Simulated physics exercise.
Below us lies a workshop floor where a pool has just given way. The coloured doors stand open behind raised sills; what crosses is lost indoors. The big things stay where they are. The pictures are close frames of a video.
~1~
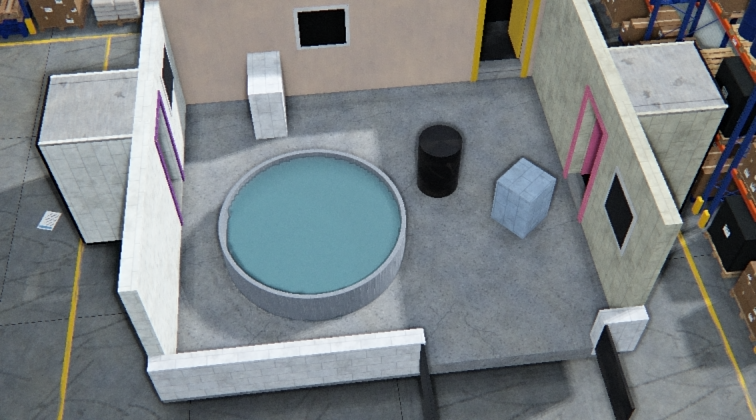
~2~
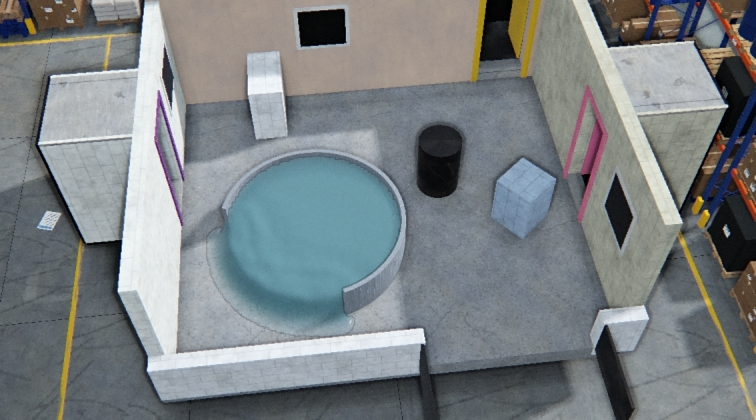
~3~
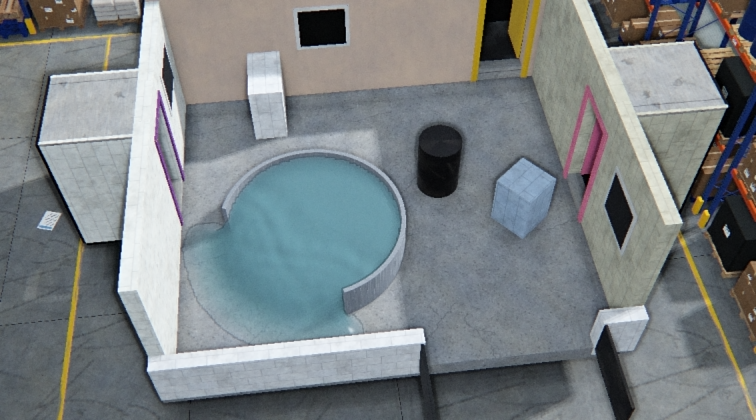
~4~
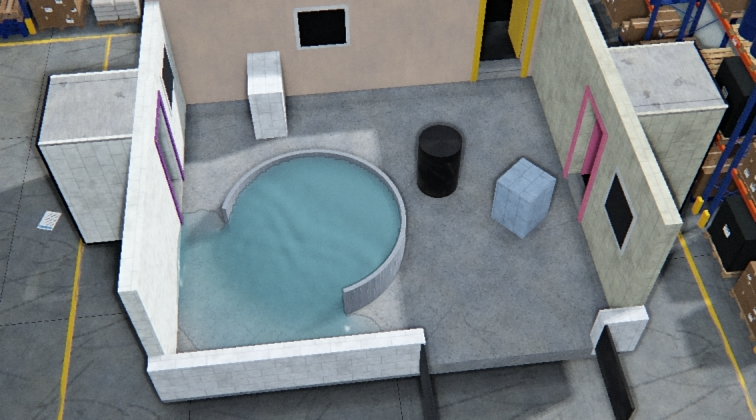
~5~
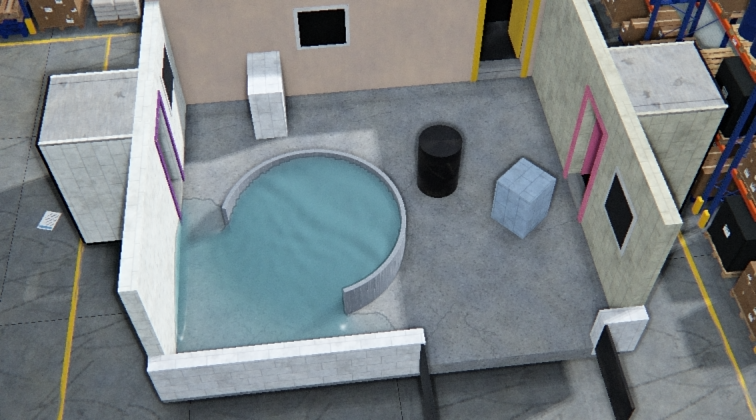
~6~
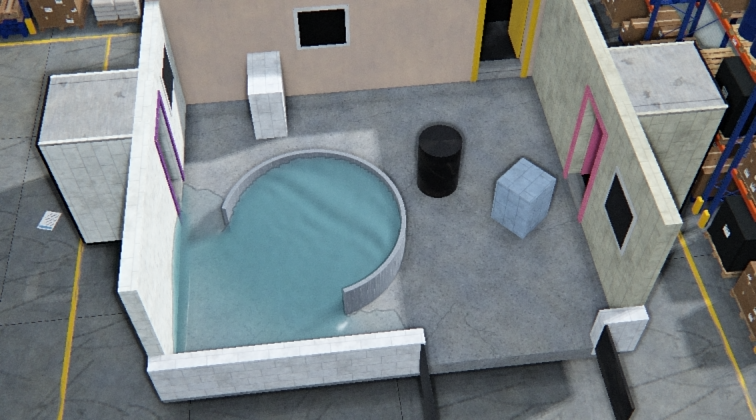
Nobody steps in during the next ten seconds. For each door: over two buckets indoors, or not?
The yellow door stays under that; the purple door takes more than that; the pink door stays under that.
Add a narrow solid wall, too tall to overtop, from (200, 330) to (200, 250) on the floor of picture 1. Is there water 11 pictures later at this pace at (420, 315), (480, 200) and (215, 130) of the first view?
As listed: Flooded, dry, awash.
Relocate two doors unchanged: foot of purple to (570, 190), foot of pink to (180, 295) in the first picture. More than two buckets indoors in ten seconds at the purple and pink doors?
One by one: Purple door keeps below it, pink door lets more in.
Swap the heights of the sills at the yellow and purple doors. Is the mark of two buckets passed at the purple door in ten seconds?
One by one: The purple door takes less.
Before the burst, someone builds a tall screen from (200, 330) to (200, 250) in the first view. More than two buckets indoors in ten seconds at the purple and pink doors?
My reading: The purple one lets more in; the pink one is under.
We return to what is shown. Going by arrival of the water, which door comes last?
It is the yellow door.
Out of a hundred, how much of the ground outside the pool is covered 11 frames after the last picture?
I make it 45 per cent.
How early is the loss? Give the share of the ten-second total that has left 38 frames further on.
Roughly 45 per cent.
A moment on, water covers 25 % of the floor; the yellow door not reached, the purple door under two buckets in, the pink door not reached.
Next, water covers 45 % of the floor; the yellow door not reached, the purple door under two buckets in, the pink door not reached.
Then, water covers 60 % of the floor; the yellow door not reached, the purple door under two buckets in, the pink door not reached.
Later, water covers 90 % of the floor; the yellow door wet at the sill, nothing in, the purple door over two buckets in, the pink door wet at the sill, nothing in.
In the end, water covers 100 % of the floor; the yellow door wet at the sill, nothing in, the purple door over two buckets in, the pink door wet at the sill, nothing in.
